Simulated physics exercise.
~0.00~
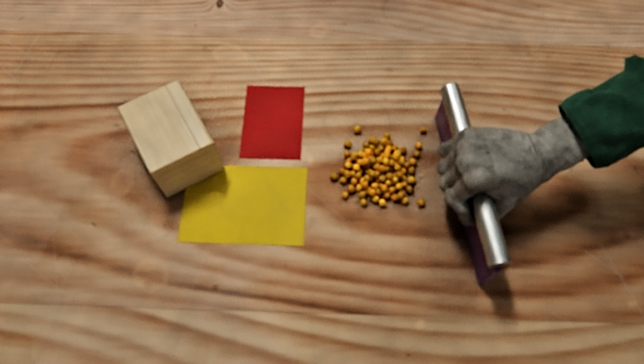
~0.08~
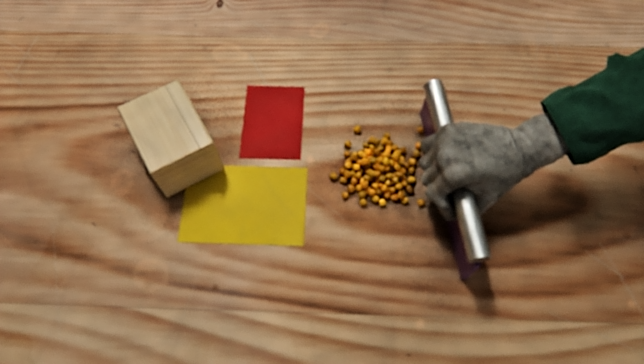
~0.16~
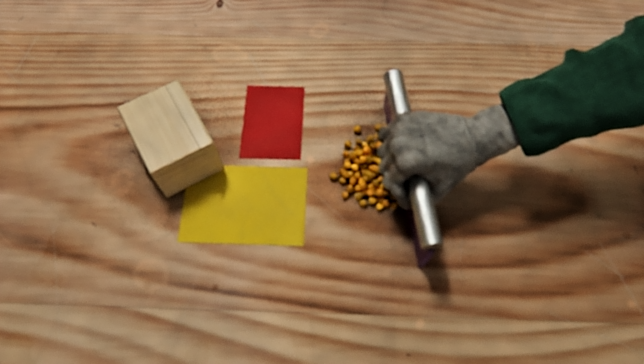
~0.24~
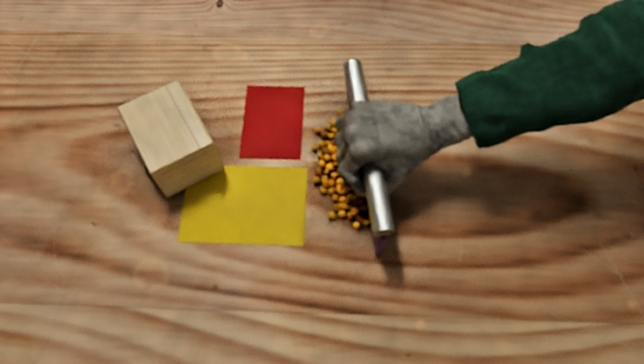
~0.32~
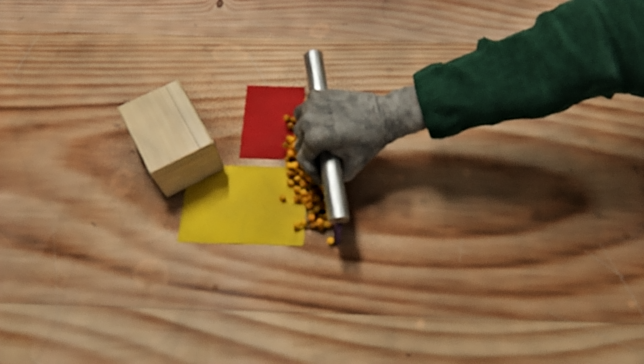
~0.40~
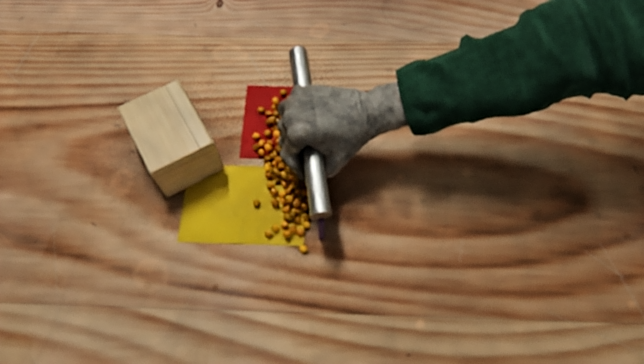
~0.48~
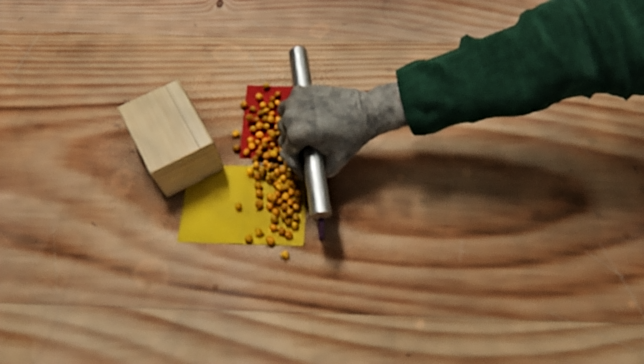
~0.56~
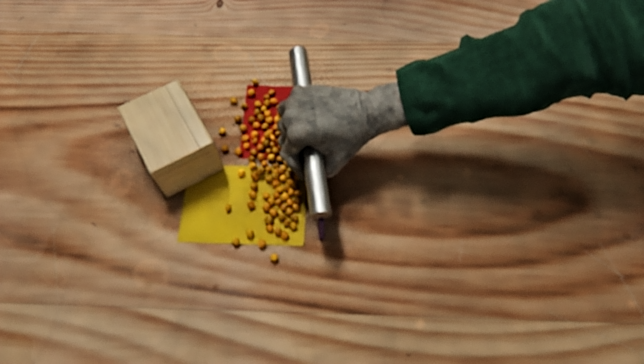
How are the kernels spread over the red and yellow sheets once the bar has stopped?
Both sheets end up with a sizable share of the kernels, while a smaller number lie off the sheets.
